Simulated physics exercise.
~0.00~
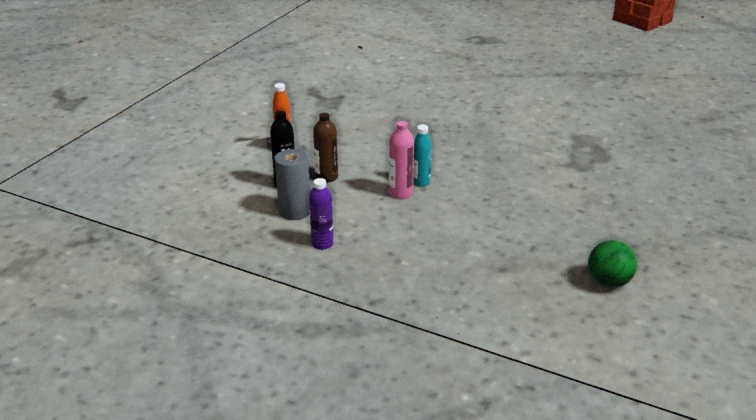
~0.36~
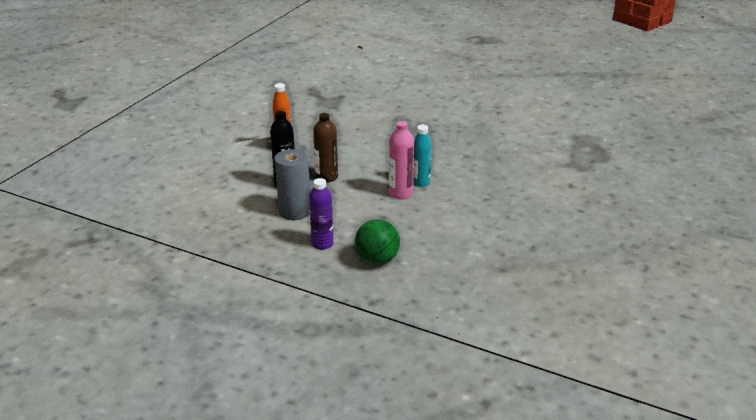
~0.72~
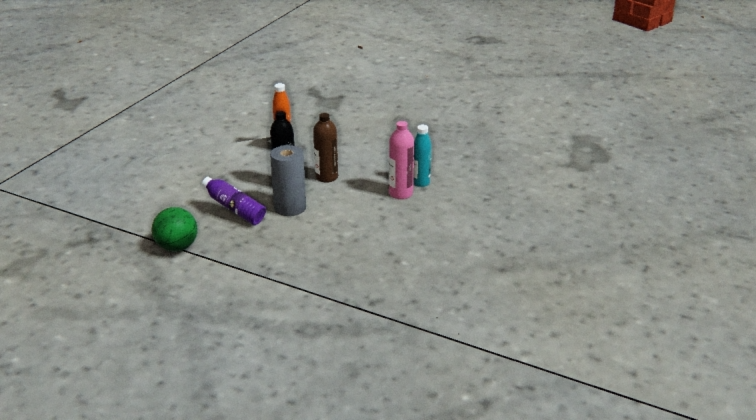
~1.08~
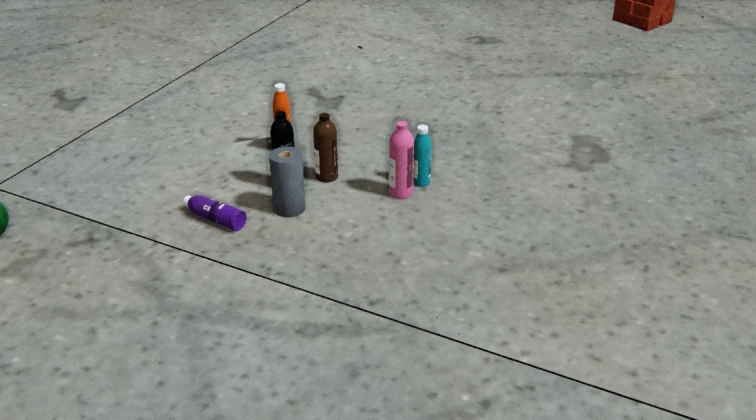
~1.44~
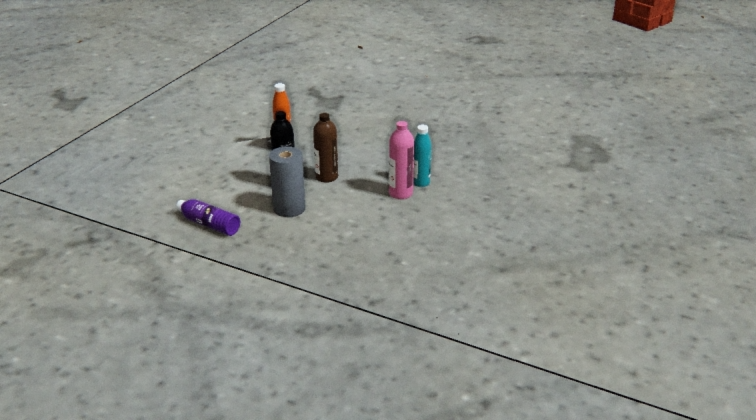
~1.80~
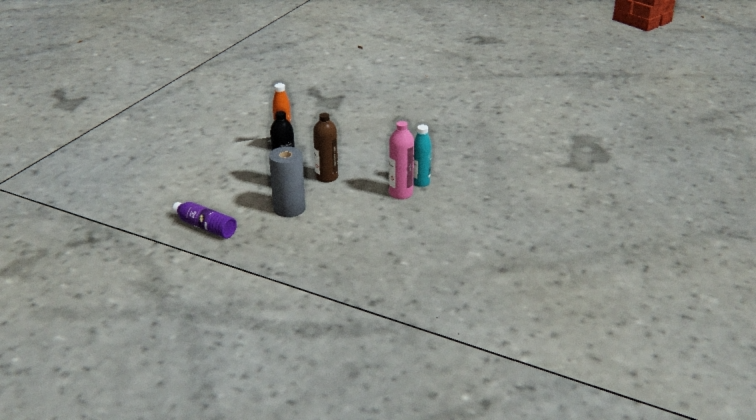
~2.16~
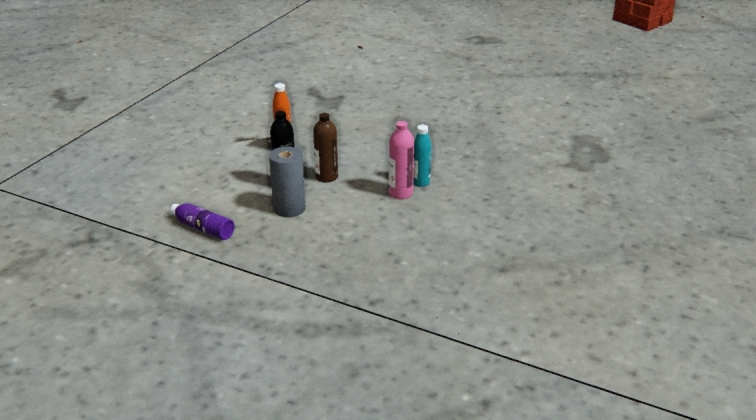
On a grey concrete floor, a green ball rolled left past a group of standing bottles, knocked over the purple one, nudged the grey roll slightly and rolled out of view, leaving the purple bottle lying on its side while the others stayed upright.
